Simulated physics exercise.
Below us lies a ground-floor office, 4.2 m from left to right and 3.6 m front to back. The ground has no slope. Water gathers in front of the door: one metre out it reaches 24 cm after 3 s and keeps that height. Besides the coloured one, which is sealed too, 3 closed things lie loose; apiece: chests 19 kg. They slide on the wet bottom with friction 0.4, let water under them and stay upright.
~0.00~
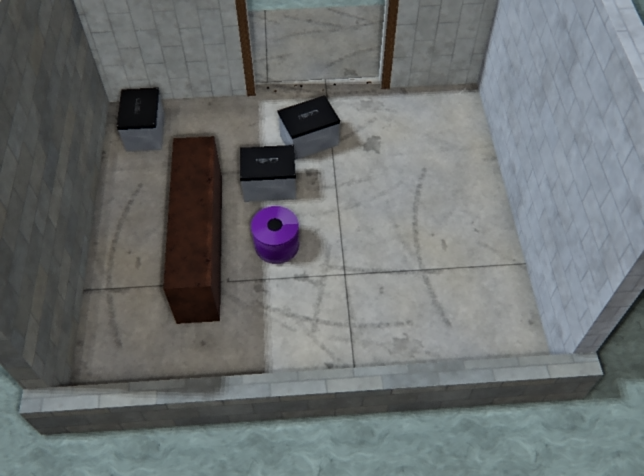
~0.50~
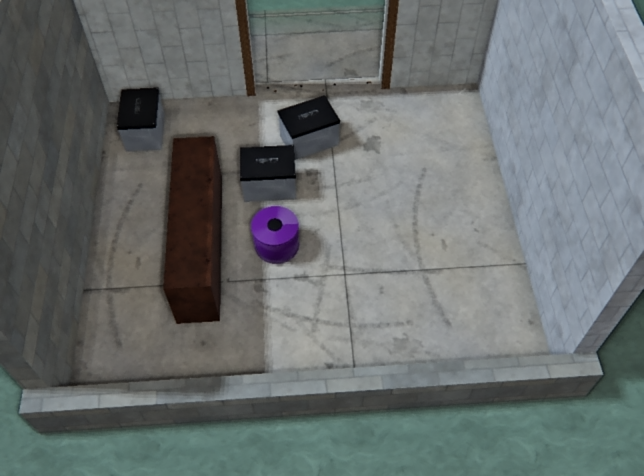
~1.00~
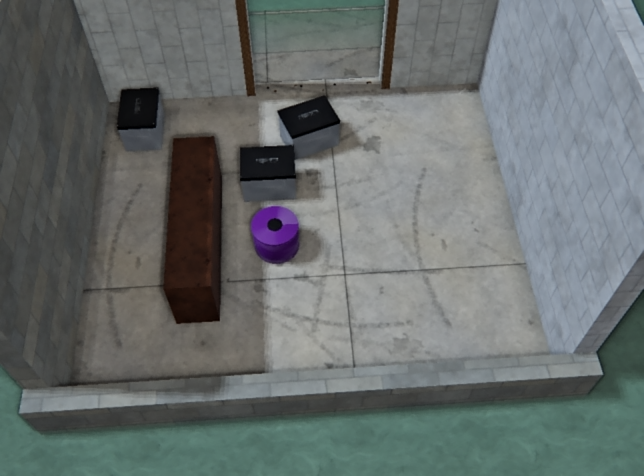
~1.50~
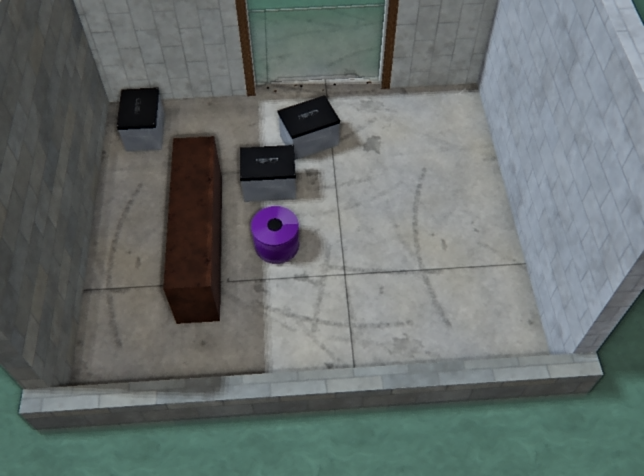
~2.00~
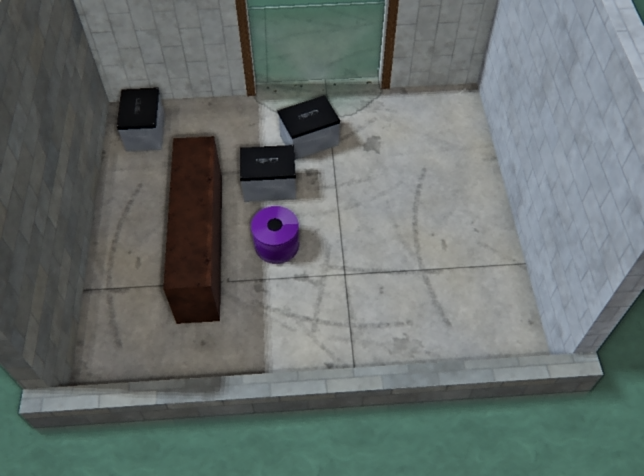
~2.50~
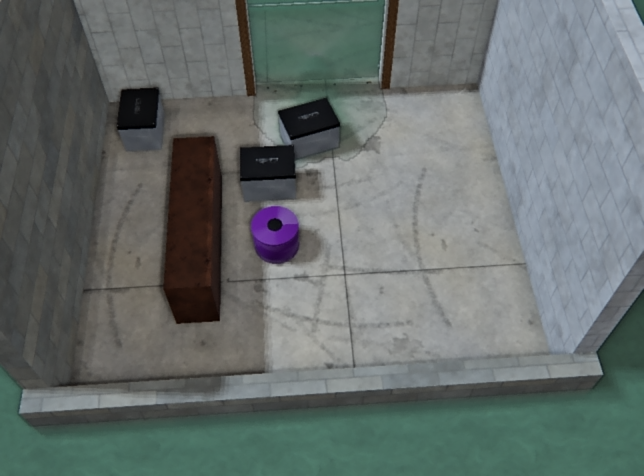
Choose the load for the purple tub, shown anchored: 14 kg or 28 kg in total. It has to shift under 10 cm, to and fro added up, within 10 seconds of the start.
I expect that neither load is enough.
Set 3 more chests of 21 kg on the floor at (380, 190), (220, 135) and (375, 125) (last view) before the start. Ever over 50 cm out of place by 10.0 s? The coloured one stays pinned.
In turn: More, short of it, over.
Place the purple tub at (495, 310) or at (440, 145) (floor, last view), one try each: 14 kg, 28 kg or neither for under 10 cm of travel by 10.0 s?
In turn: Neither holds; it takes the larger.
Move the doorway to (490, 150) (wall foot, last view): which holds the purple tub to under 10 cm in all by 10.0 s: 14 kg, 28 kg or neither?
In that case only the larger load is enough.
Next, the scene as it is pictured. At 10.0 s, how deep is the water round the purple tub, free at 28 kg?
About 15 cm.
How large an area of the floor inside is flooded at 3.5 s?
Some 4.5 m2.
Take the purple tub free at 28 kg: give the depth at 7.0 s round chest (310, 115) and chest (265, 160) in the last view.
About 12 and 12 cm.
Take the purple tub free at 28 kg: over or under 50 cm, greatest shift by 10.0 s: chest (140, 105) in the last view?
Answer: Under.
After 3.5 s the purple tub would be 0 cm from its start with 14 kg and 0 cm from its start with 28 kg; 0 cm of water round it then.
After 4.5 s the purple tub would be 20 cm from its start with 14 kg and 4 cm from its start with 28 kg; 5 cm of water round it then.
After 7.0 s the purple tub would be 129 cm from its start with 14 kg and 38 cm from its start with 28 kg; 8 cm of water round it then.
After 10.0 s the purple tub would be 123 cm from its start with 14 kg and 72 cm from its start with 28 kg; 15 cm of water round it then.
